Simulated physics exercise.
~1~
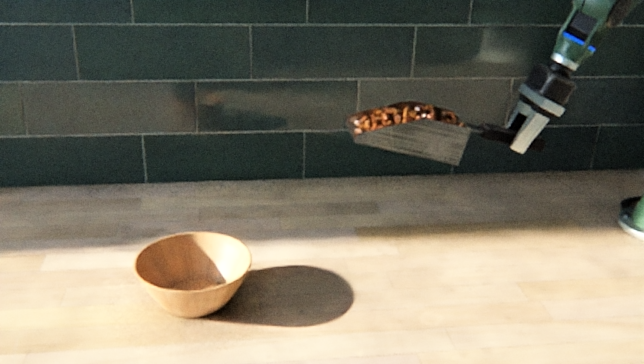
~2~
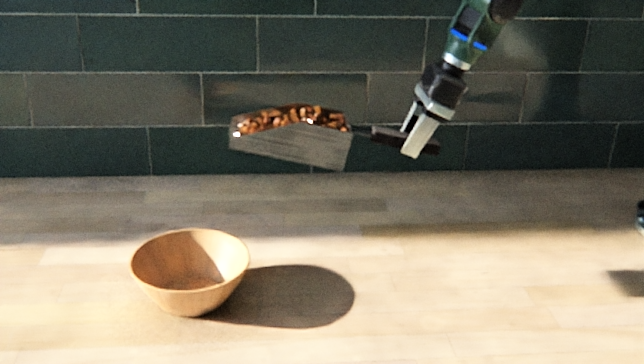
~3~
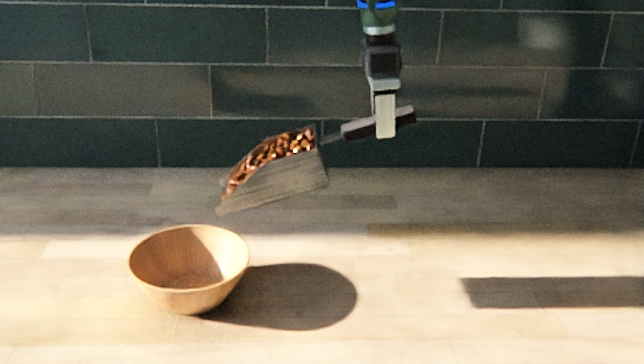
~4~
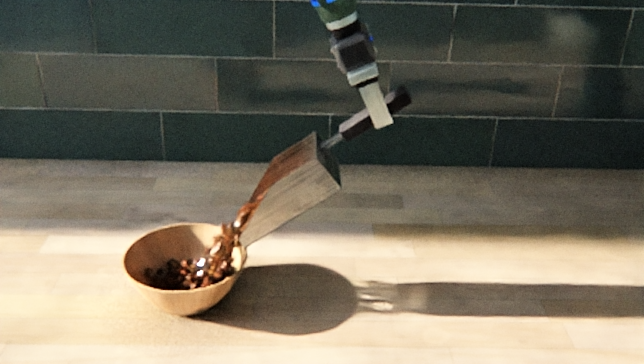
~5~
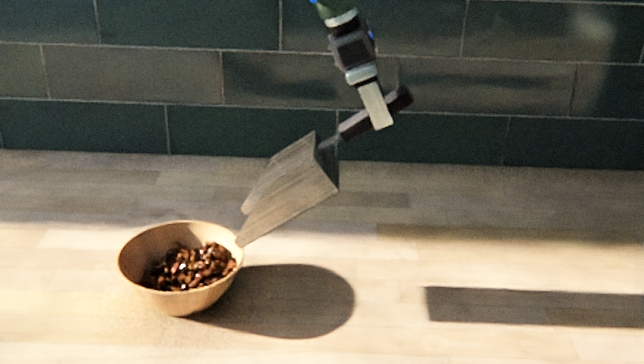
A robot arm carried a scoop of small brown pellets left toward a wooden bowl on a table, lowered and tipped it, and poured the pellets in, leaving the bowl holding a heap with the scoop still tilted at its rim.
